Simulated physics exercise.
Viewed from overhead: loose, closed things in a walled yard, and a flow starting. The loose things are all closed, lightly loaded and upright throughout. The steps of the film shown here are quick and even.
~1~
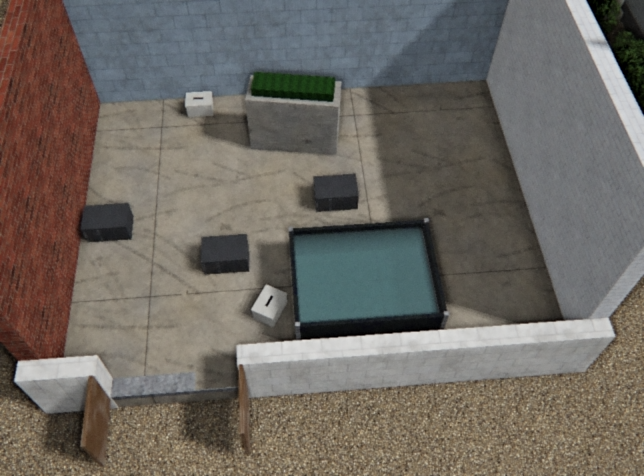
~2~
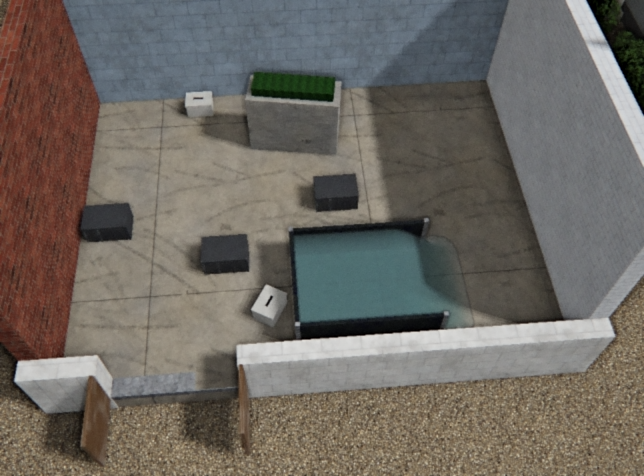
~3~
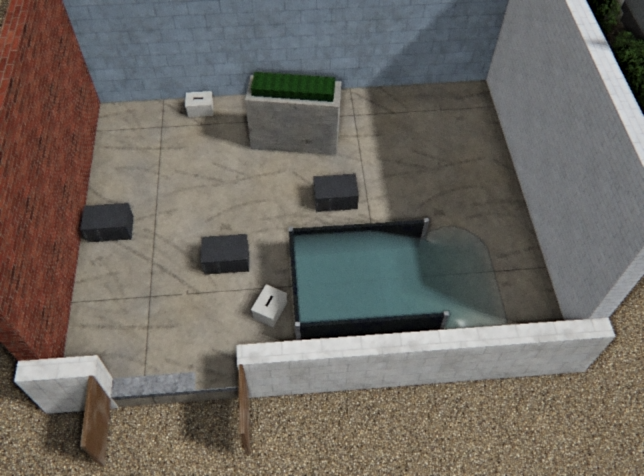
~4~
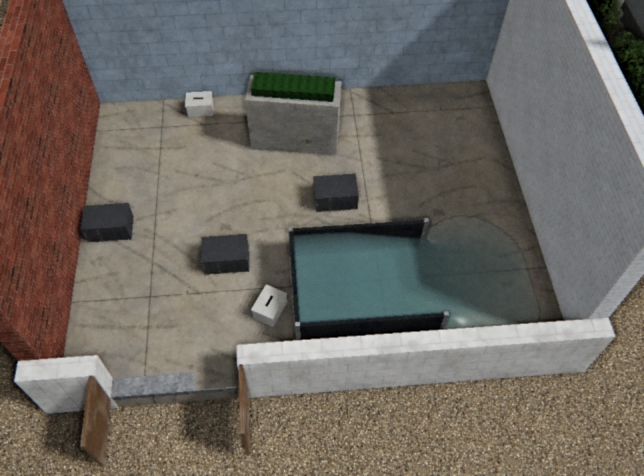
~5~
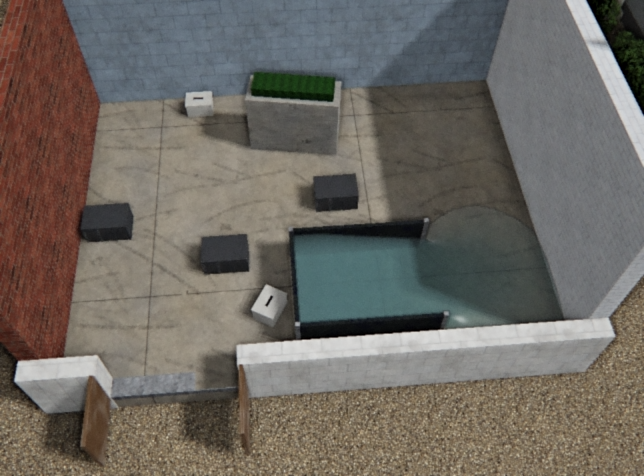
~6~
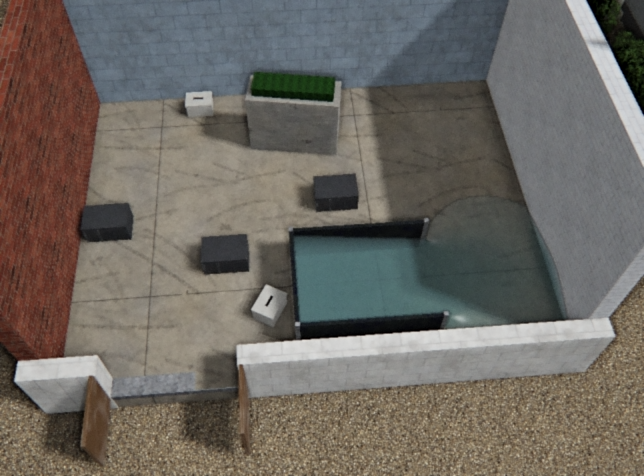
Water poured out of the right side of a dark-framed tank as that side opened, then spread across the paved yard to the right-hand white wall, while the scattered boxes stayed put.
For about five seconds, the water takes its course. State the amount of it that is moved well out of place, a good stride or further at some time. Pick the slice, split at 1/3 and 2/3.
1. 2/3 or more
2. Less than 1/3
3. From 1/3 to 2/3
Less than 1/3 (2).
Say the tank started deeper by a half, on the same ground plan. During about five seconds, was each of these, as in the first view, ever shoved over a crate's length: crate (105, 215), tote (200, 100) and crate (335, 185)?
Taking each in turn, the answer is came up short, did it, came up short.
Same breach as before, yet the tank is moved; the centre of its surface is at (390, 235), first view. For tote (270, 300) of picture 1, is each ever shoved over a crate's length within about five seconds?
Regarding the one you named: Carried at least that far.
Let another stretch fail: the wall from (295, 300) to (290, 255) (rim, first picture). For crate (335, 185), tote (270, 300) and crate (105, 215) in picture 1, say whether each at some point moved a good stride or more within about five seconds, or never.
In that order: Less than that, moved that far, moved that far.
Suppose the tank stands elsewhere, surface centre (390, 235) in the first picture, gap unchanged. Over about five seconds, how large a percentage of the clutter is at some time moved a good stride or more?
I'd estimate around 40 percent.
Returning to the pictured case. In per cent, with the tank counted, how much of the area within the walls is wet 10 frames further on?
Estimate: About 30 %.
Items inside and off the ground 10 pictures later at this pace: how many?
0 in all.
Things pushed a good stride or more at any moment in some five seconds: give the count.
It adds up to 0.
A moment on, 0 of 5 are well off their spots; 0 afloat.
Next, 0 of 5 are well off their spots; 0 afloat.
Later, 0 of 5 are well off their spots; 0 afloat.
In the end, 0 of 5 are well off their spots, and 0 have been at some point; 0 afloat.
